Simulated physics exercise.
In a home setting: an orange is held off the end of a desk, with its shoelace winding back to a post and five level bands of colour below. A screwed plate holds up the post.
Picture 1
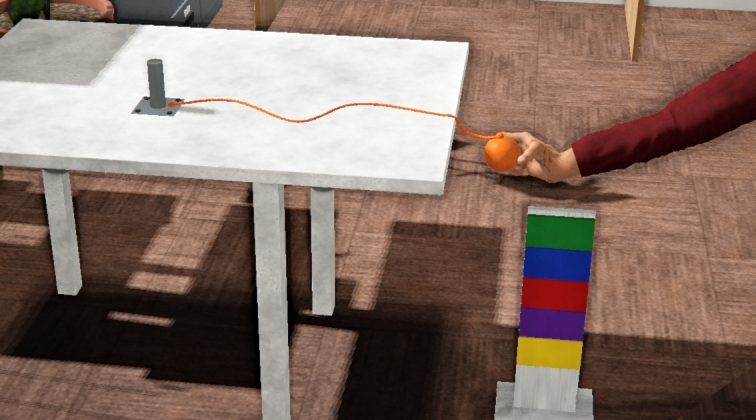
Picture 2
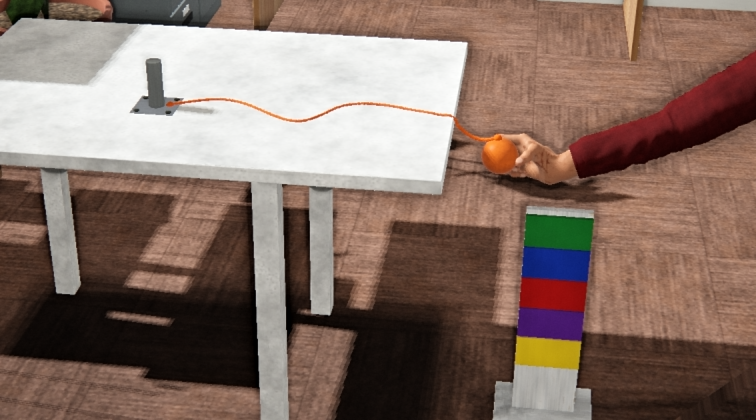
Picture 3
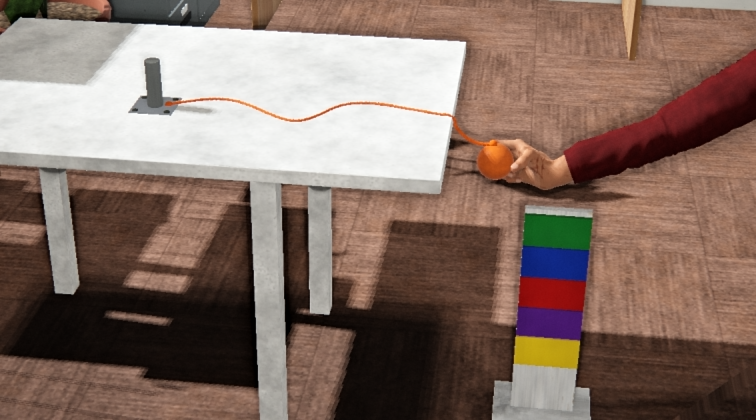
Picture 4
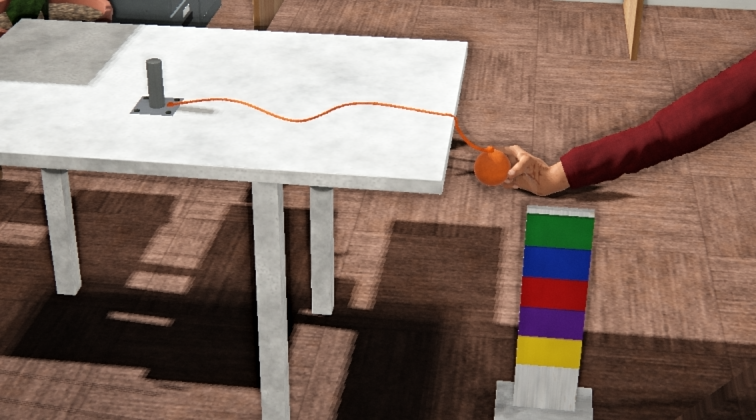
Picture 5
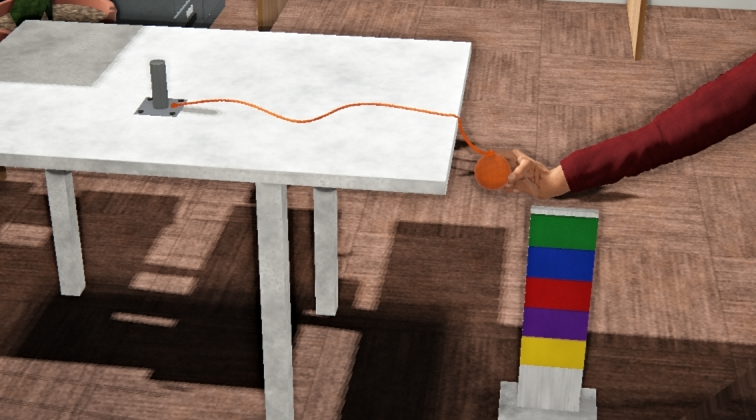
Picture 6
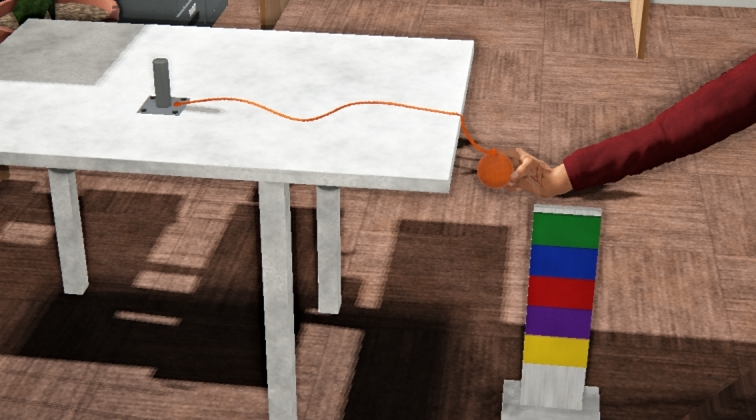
A hand holds an orange tied to a string beside a table, lowering it slightly.
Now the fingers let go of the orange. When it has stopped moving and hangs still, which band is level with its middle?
Green.
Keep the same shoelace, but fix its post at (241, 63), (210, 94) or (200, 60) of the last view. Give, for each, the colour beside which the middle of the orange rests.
First try: Blue; second try: Blue; third try: Green.
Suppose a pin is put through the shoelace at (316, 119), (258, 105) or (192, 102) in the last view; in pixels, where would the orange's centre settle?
Expect roughly (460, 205) for the first, (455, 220) for the second and (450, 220) for the third.
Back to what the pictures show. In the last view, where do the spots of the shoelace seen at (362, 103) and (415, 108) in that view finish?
First: (399, 114). Second: (455, 116).
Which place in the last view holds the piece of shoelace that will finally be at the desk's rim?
The bit in question sits close to (421, 109).
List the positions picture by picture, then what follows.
The first frame shows orange (503, 154); green (560, 234); blue (557, 265); red (555, 296); purple (552, 325); yellow (549, 354).
The second frame shows orange (500, 156); shoelace through (202, 100) (259, 109) (314, 118) (374, 104) (437, 114).
The third frame shows orange (495, 161).
The fourth frame shows orange (492, 168); shoelace through (203, 101) (260, 109) (314, 118) (374, 104) (437, 114).
The fifth frame shows orange (493, 172).
The sixth frame shows orange (495, 170); shoelace through (209, 100) (266, 109) (321, 117) (380, 103) (444, 113).
Soon after, orange near (428, 216); level with green.
After that, orange near (449, 224); level with green.
In the end, orange near (452, 224); level with green. The green one.
